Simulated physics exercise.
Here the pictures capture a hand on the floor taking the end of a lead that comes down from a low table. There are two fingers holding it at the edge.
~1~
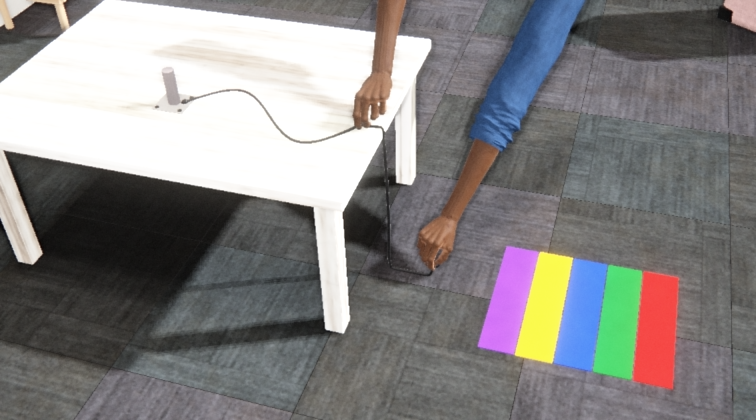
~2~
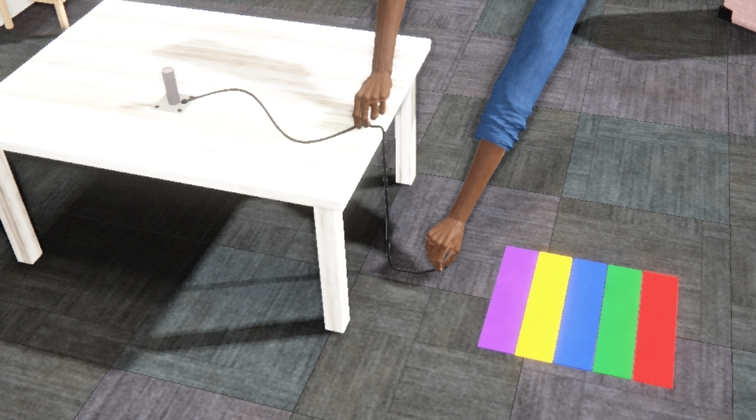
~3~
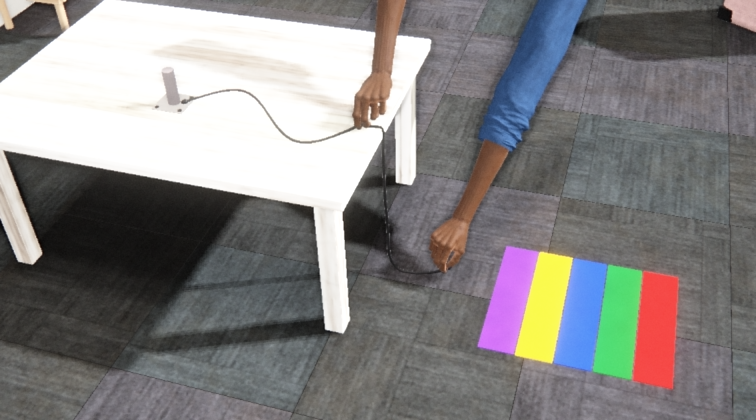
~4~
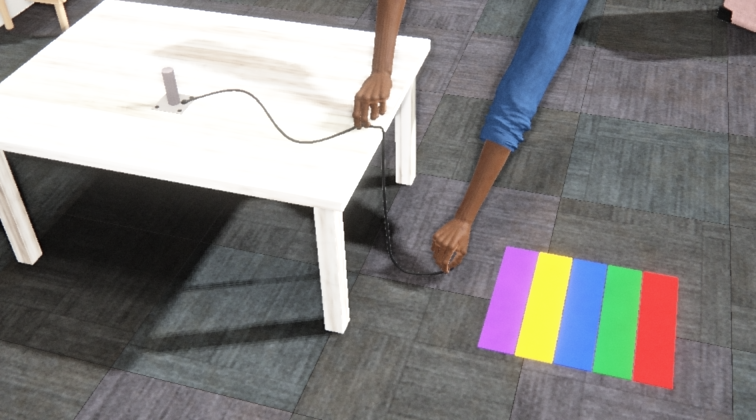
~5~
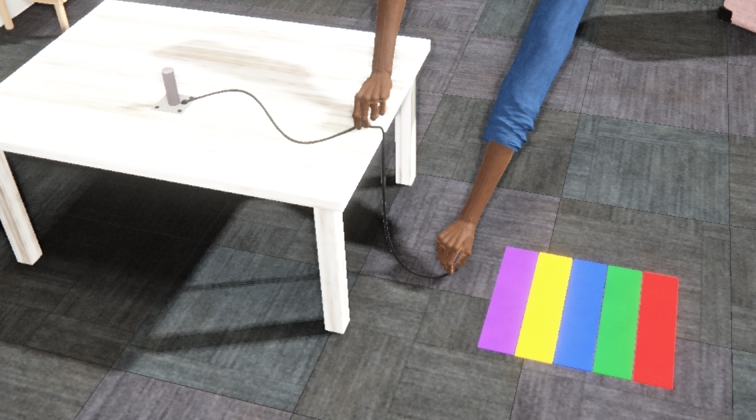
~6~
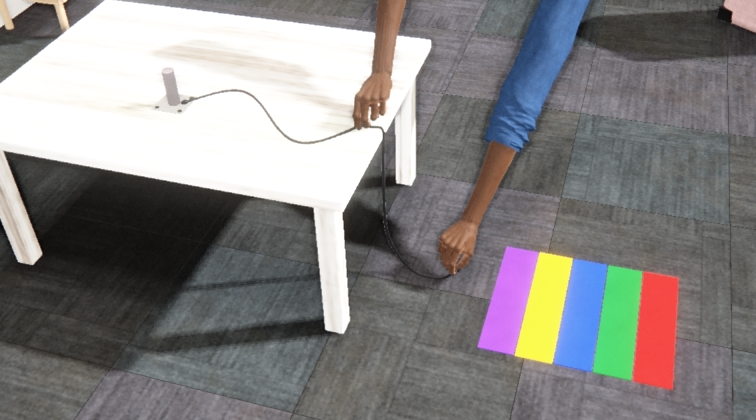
The footage shows one hand resting at a white table's edge over a dark cord while another hand, near the floor, holds the cord's end and shifts it slightly right, beside a panel of five coloured stripes.
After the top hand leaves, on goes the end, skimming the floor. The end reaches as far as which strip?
As far as the green strip.
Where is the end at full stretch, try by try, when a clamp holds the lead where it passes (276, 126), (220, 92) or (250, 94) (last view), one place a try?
It ends up near (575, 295) the first time, (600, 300) the second and (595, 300) the third.
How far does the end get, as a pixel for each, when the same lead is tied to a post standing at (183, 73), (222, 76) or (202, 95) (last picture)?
Places per try: (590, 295); (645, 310); (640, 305).
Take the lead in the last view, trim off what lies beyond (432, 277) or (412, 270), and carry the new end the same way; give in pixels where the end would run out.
It would end up close to (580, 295), then close to (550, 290).
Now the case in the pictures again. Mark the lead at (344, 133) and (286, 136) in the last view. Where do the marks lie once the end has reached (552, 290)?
(384, 151) and (334, 128), approximately.
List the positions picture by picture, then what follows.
End (434, 267); purple (501, 331); yellow (538, 338); blue (576, 346); green (614, 355); red (655, 363), in the first picture.
End (442, 268); lead through (217, 92) (267, 112) (316, 141) (383, 136) (387, 199) (389, 259), in the second picture.
End (446, 269), in the third picture.
End (448, 269); lead through (217, 93) (266, 112) (316, 141) (383, 137) (384, 199) (392, 259), in the fourth picture.
End (452, 271), in the fifth picture.
End (455, 271); lead through (217, 93) (267, 112) (316, 142) (383, 137) (384, 200) (401, 259), in the sixth picture.
Soon after, end near (552, 290); over yellow.
After that, end near (594, 298); over blue.
At the stop, end near (618, 303); over green. It gets as far as the green strip.
